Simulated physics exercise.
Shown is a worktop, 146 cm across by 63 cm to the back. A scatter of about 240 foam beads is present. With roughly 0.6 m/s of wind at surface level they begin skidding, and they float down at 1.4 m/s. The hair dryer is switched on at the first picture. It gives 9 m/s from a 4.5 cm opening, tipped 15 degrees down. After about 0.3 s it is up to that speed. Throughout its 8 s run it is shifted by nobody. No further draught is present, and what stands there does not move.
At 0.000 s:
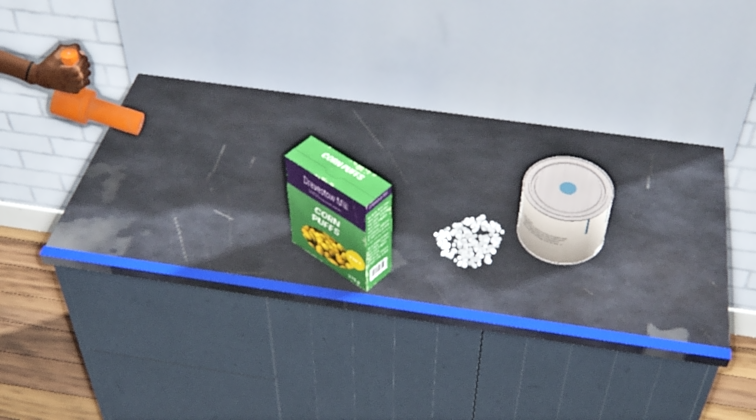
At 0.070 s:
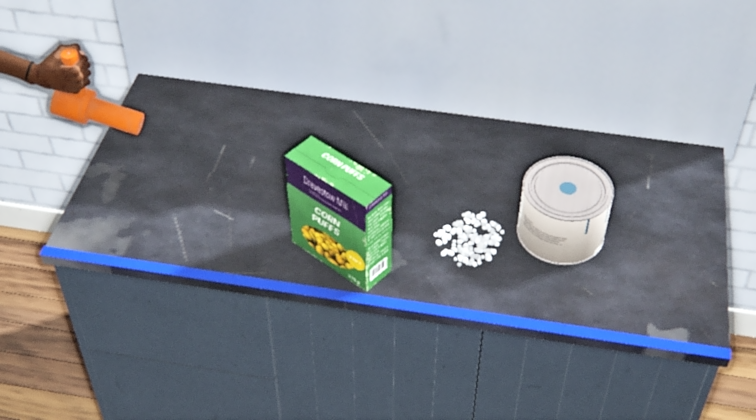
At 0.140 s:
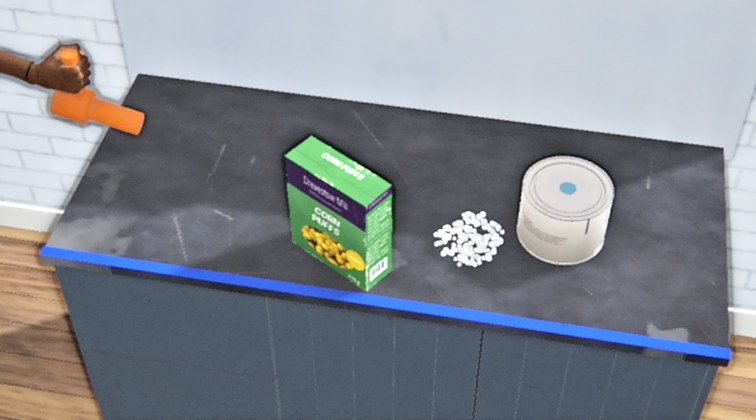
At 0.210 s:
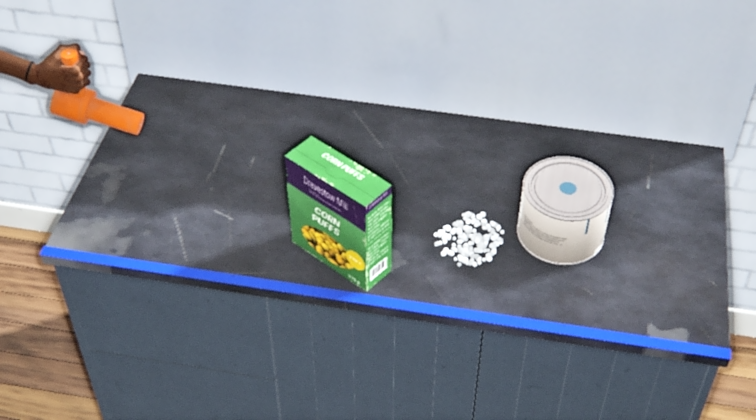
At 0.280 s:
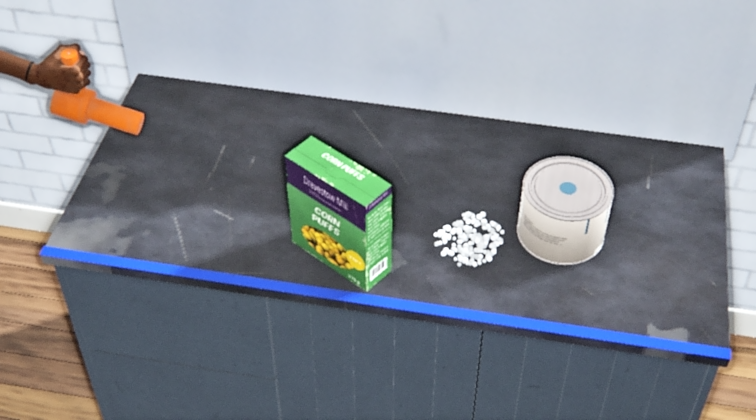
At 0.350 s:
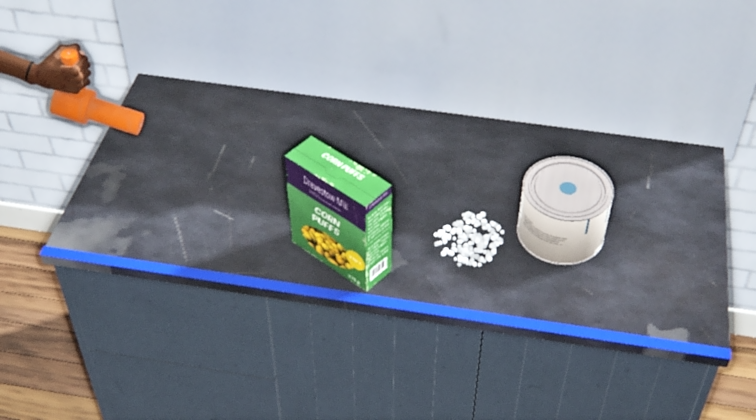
A dark, scuffed worktop with a bright blue front edge stands above grey cabinets and a wooden floor, seen from above and in front. A dark hand holds an orange hair dryer at the far left, pointing right, while a green carton of corn puffs, a small heap of white foam beads and a large pale tin stand further right. Nothing visibly moves, the beads included, and the view stays still.
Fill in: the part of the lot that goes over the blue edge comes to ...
Over a quarter.
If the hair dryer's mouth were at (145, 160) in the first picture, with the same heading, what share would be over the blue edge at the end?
Around 90 per cent would end up there.
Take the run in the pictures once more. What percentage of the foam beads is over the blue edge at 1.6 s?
About 80 %.
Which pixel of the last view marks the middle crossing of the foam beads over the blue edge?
Near (592, 338).
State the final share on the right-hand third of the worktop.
I'd estimate around 0 per cent.
After 1.6 s the count stands so, 85 % are over the blue edge.
After 2.6 s the count stands so, 85 % are over the blue edge.
After 4.4 s the count stands so, 85 % are over the blue edge.
After 8.0 s, at the end, 85 % are over the blue edge.
